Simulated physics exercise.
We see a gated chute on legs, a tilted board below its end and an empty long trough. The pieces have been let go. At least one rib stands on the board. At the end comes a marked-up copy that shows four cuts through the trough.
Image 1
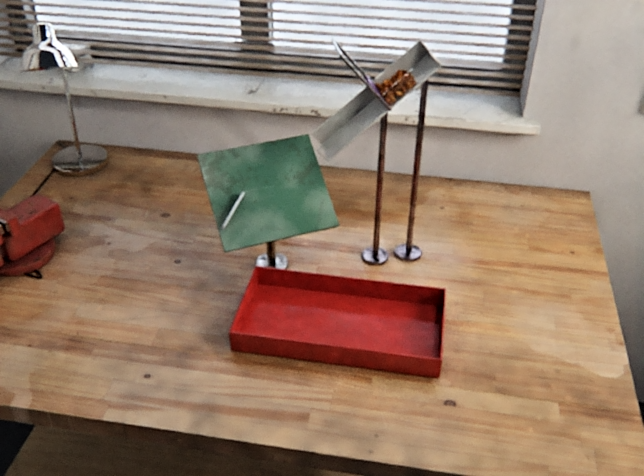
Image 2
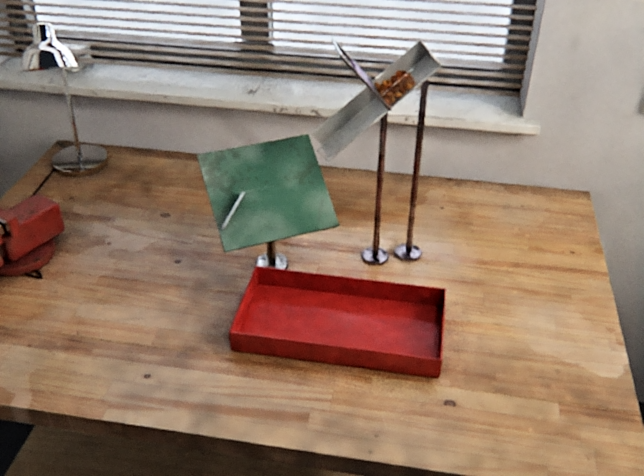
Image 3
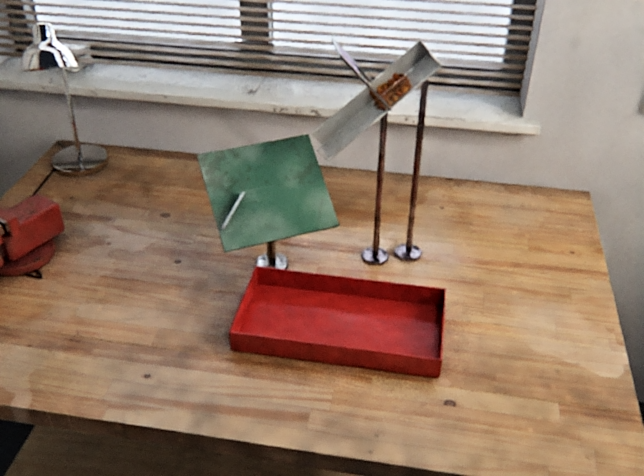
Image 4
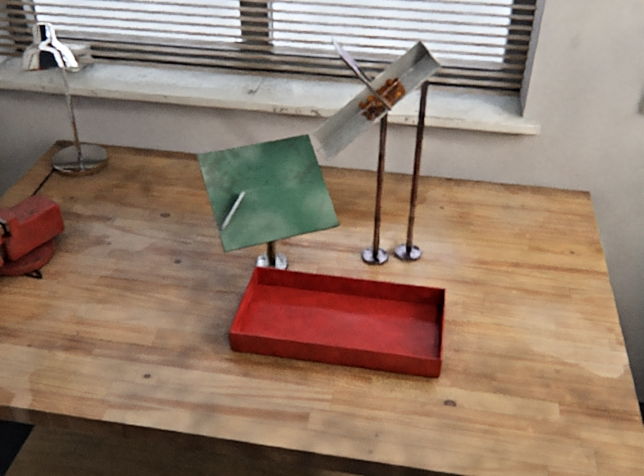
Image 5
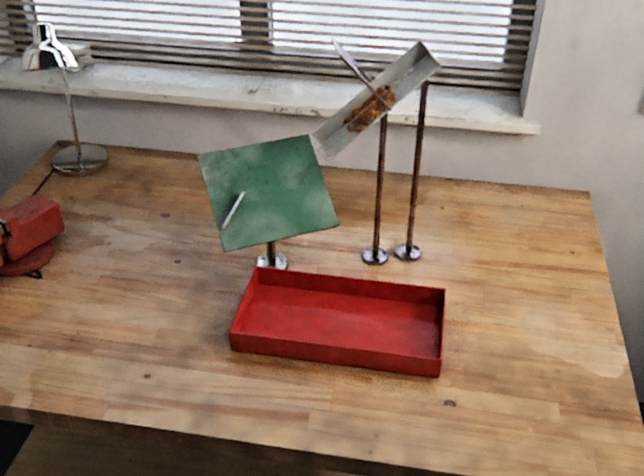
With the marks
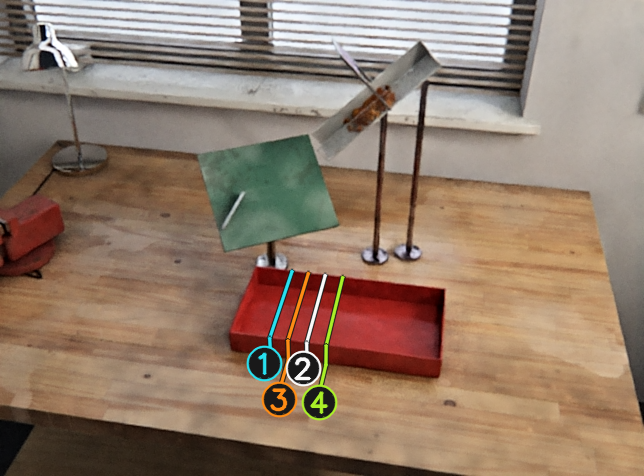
Gated metal chute on rusty legs above a green tilted board and empty red tray, small brown bits sliding partway down it.
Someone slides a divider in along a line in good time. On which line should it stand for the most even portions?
1 is best.
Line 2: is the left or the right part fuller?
Left.
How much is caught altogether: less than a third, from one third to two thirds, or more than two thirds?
It is more than two thirds.
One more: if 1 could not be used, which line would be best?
That is line 3.
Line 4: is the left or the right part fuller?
Left.
On the marked copy, line 1 crosses the front rim at (269, 337); line 2 crosses the front rim at (306, 342); line 3 crosses the front rim at (288, 339); line 4 crosses the front rim at (326, 344).
With 1, of what is caught, close to two thirds on the left of the divider, close to a third on the right.
With 2, of what is caught, all but a few on the left of the divider, a small share on the right.
With 3, of what is caught, the bulk on the left of the divider, close to a quarter on the right.
With 4, of what is caught, the whole lot on the left of the divider, none at all on the right.
